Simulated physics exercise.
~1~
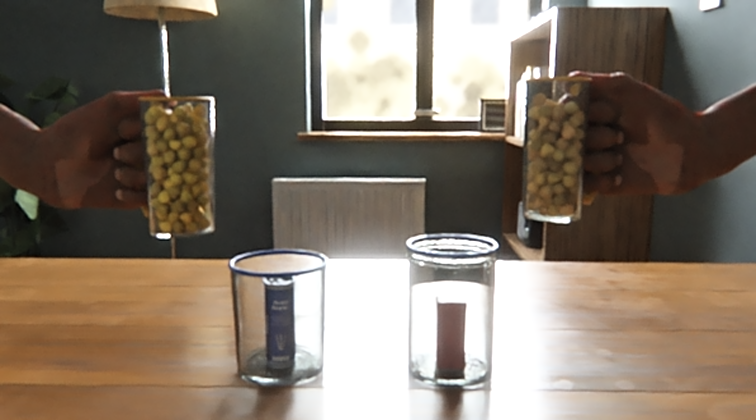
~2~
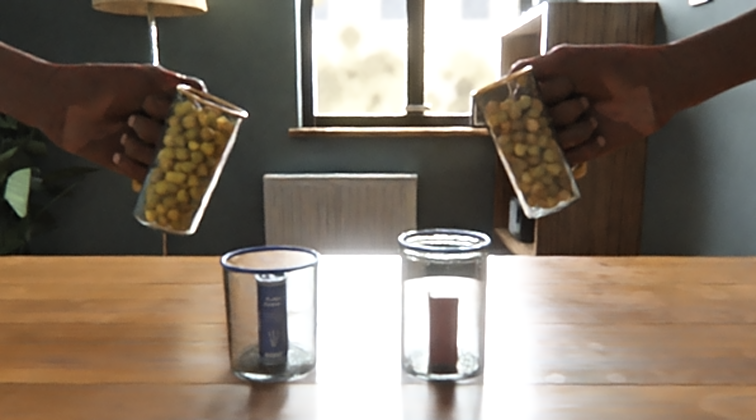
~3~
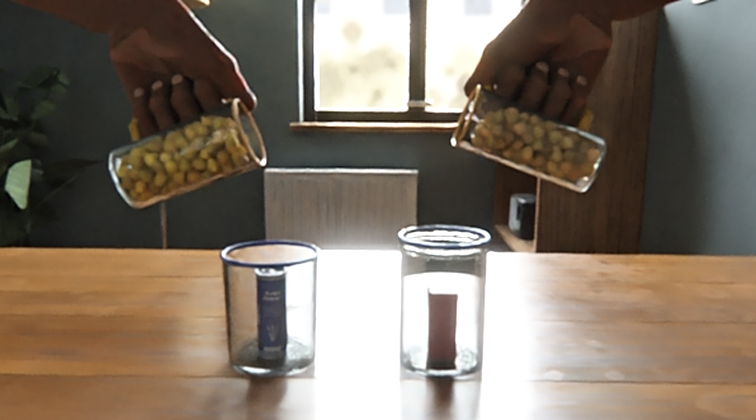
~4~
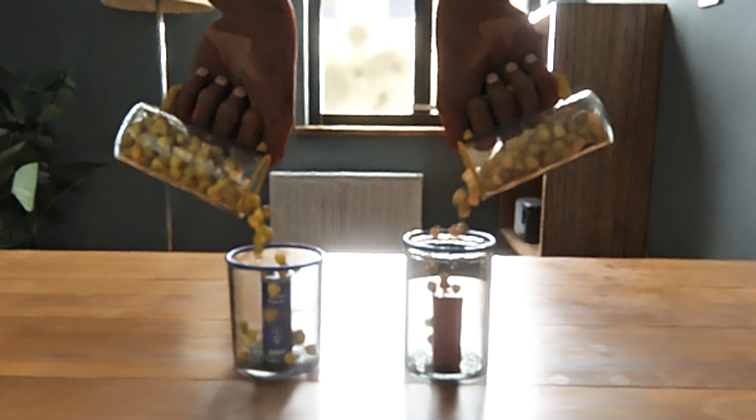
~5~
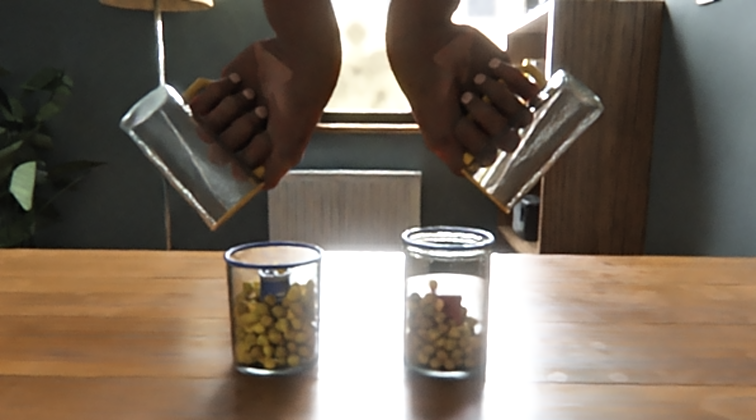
Two hands tip cups of yellowish pellets into two clear containers, partly burying the objects inside.
